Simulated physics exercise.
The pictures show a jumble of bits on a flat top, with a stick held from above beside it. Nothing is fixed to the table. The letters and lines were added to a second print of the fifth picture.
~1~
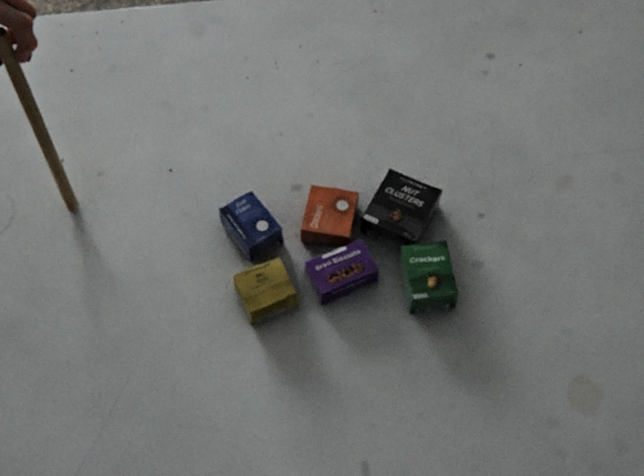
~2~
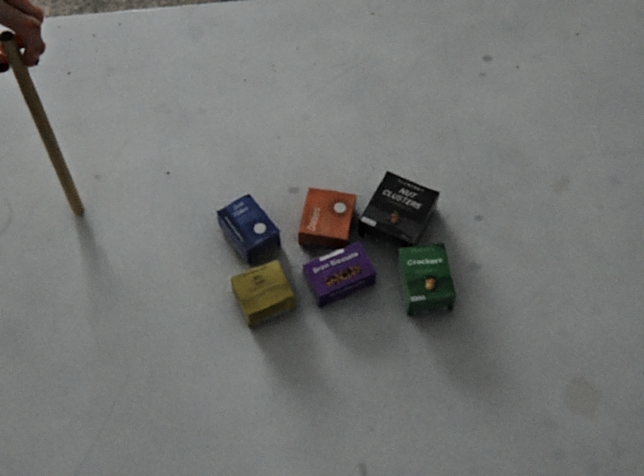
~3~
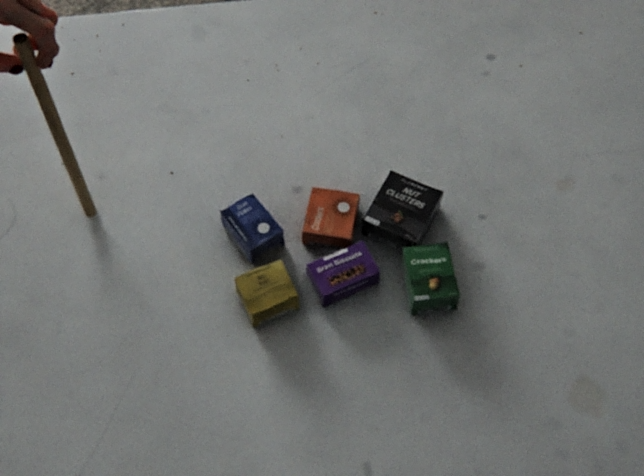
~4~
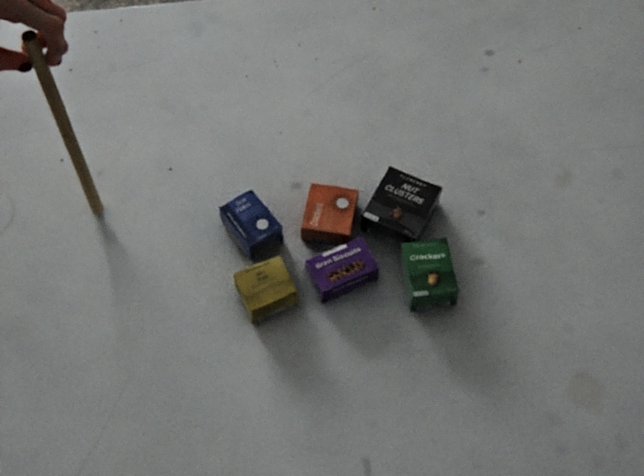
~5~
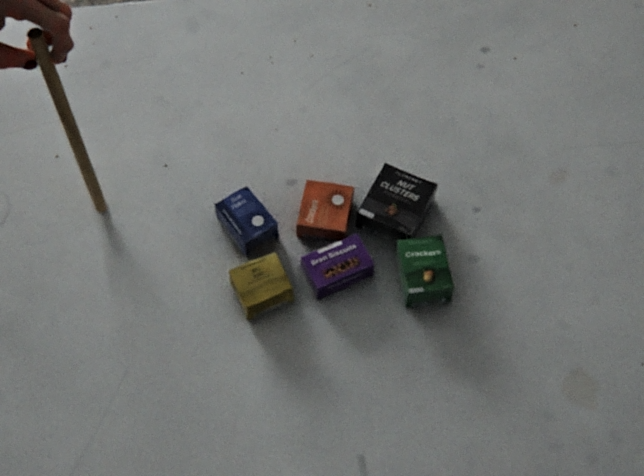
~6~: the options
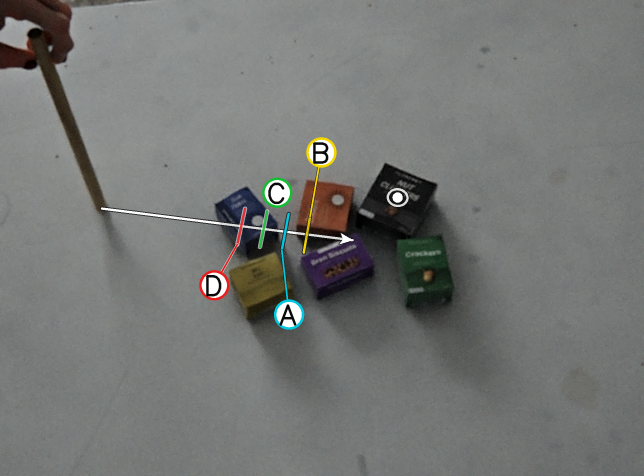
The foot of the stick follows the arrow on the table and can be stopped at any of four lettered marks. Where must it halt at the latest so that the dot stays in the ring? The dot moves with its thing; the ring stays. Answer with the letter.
It can go as far as C.
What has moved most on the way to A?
It is the blue packet.
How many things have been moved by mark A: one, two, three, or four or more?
Three.
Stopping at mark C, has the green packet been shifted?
No.
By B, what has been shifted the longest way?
The blue packet has gone farthest.
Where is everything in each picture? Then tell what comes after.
In the first frame, black packet (401, 211); yellow box (266, 291); green packet (428, 277).
In the second frame, green packet (426, 279); blue packet (248, 228).
In the third frame, orange packet (331, 219); purple packet (343, 274).
In the fourth frame, black packet (401, 209); yellow box (267, 289).
In the fifth frame, green packet (424, 271); blue packet (246, 221); orange packet (325, 211).
On the copy, A at (285, 232); B at (307, 234); C at (263, 229); D at (241, 226); the arrow from (102, 209) to (353, 240); the white dot at (397, 198).
On C. First, foot of the stick (161, 217).
Then, foot of the stick (221, 225).
Finally, foot of the stick (263, 230); blue packet (290, 218); orange packet (335, 213); the dot is still in its ring.
By contrast, A shifts the dotted thing to (415, 203); B shifts the dotted thing to (430, 199); D keeps the dot in but is short.
